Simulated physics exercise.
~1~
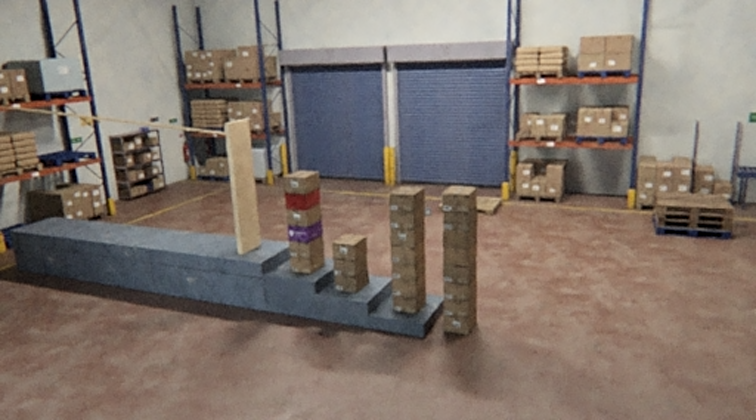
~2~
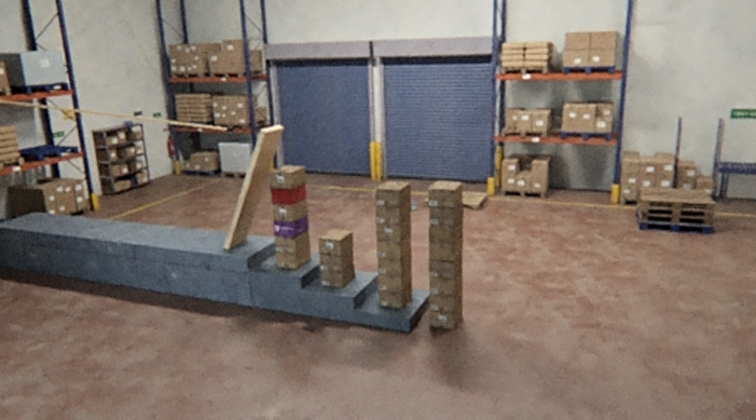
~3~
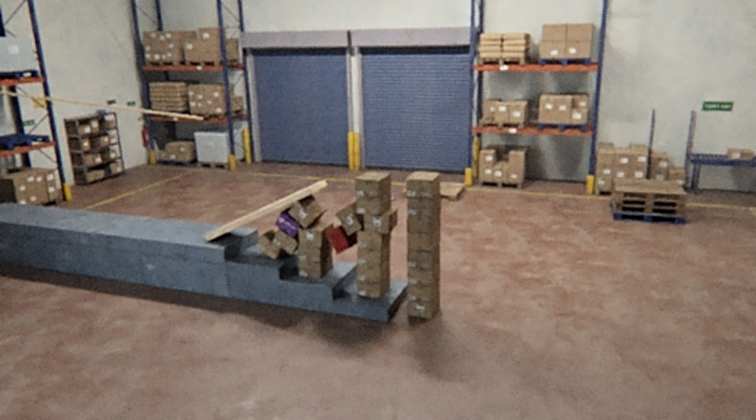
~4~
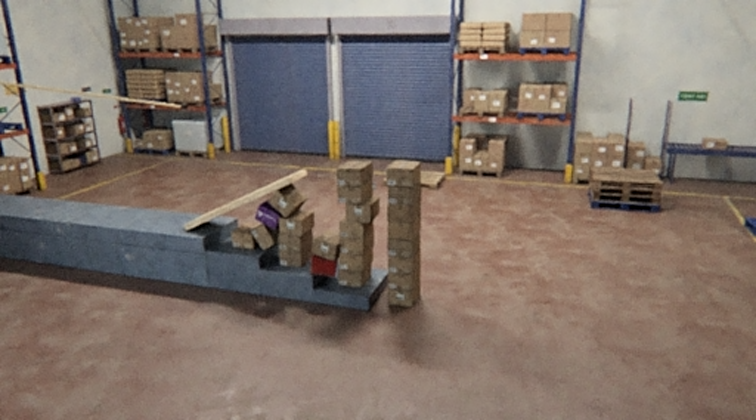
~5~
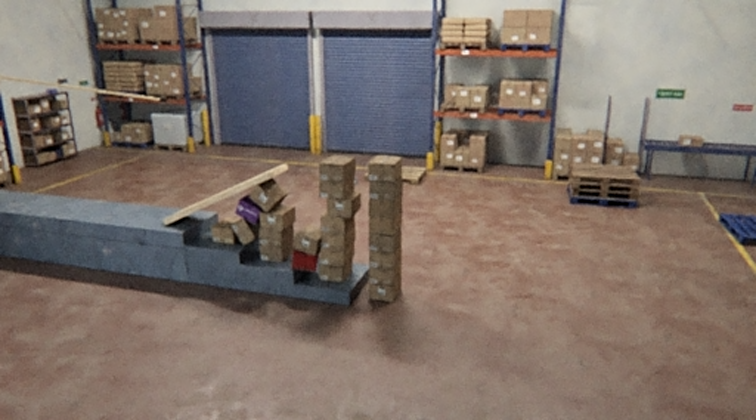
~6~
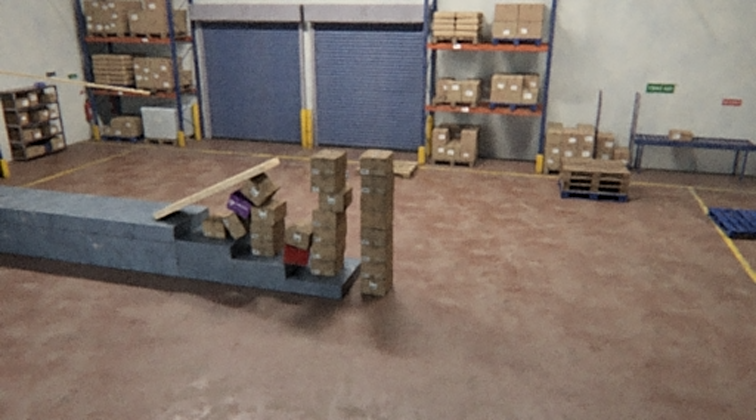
A tall wooden board on stone-like steps in a warehouse tipped right into the nearest stack of boxes, toppling its upper cartons, and the red one dropped between the next stacks; the board ended up leaning on the jumble, the two right-hand columns still standing.
